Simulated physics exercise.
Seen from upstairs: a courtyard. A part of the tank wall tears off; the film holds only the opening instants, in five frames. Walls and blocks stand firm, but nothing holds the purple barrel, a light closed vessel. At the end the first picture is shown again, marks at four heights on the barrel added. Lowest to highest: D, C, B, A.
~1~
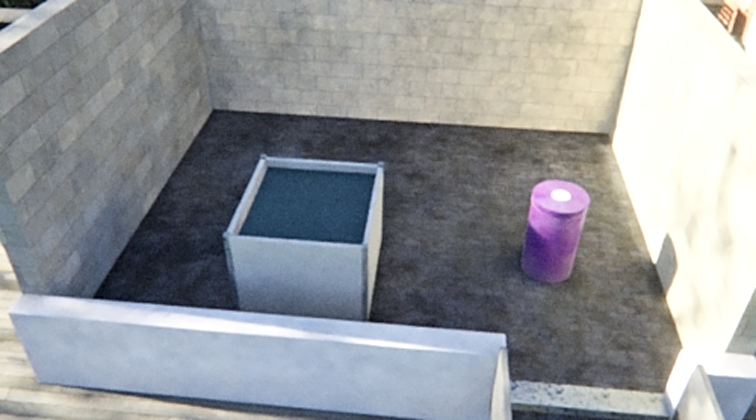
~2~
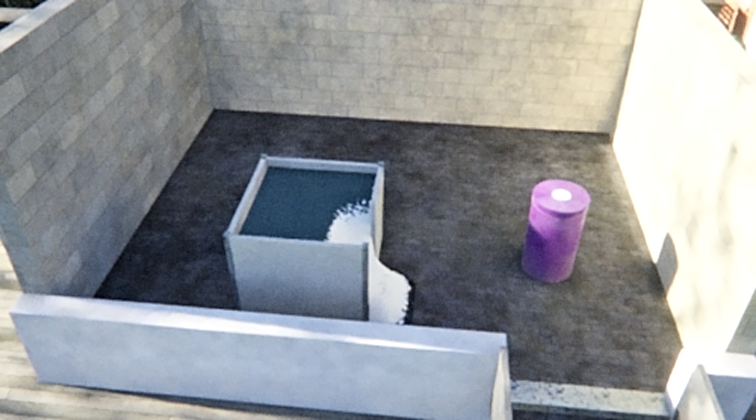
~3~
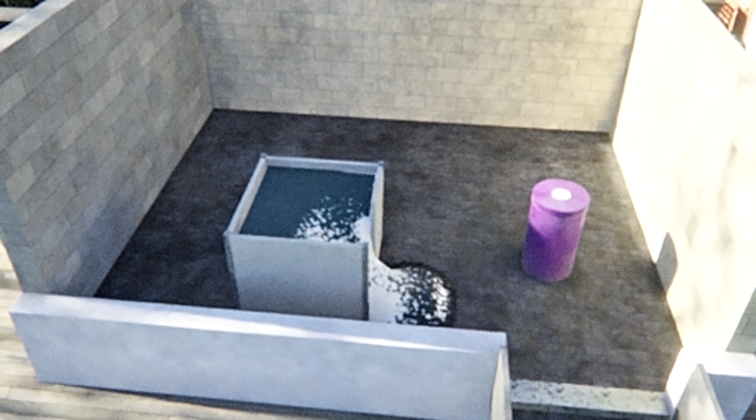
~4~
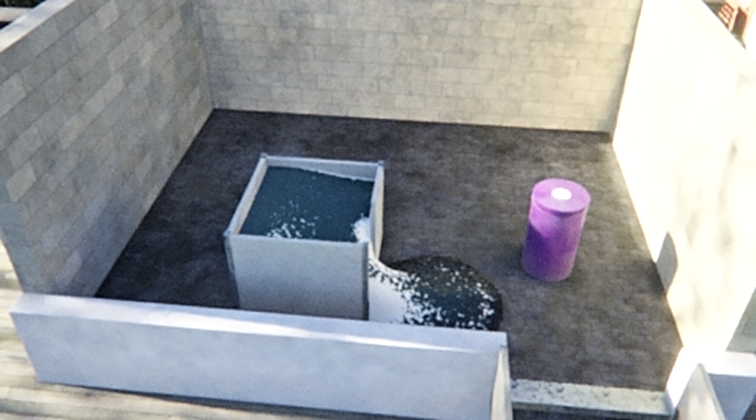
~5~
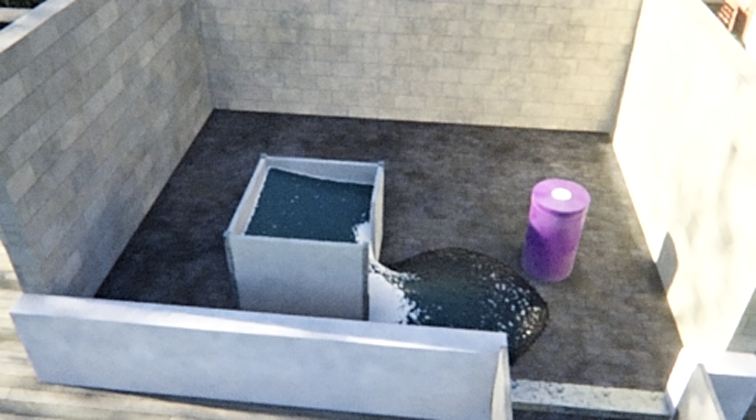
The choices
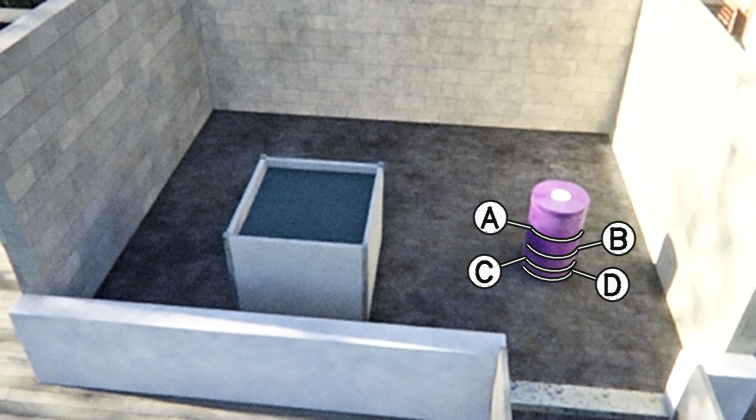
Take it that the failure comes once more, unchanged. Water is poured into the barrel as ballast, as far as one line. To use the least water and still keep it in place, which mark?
It is B.
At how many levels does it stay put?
Two of them.
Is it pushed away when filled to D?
Yes, it does.
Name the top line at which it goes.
That is line C.
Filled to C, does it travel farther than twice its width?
No.
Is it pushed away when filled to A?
No, not at all.
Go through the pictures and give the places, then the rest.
Lid of the purple barrel at (561, 196); tank full, its middle at (310, 205); open gate at (592, 346), in the first picture.
In the second picture, 1 % of the ground wet, in view closest to the barrel at (403, 287).
In the third picture, 3 % of the ground wet, in view closest to the barrel at (447, 292).
In the fourth picture, 6 % of the ground wet, in view closest to the barrel at (479, 281).
Lid of the purple barrel at (561, 194); 9 % of the ground wet, in view closest to the barrel at (510, 276), in the fifth picture.
On the marked copy, A at (558, 240); B at (554, 257); C at (551, 270); D at (549, 279); from the bottom up D, C, B, A.
If A is chosen, it does not move.
If B is chosen, it does not move.
If C is chosen, it is pushed about its own width away.
If D is chosen, it is pushed about 6 times its own width away.
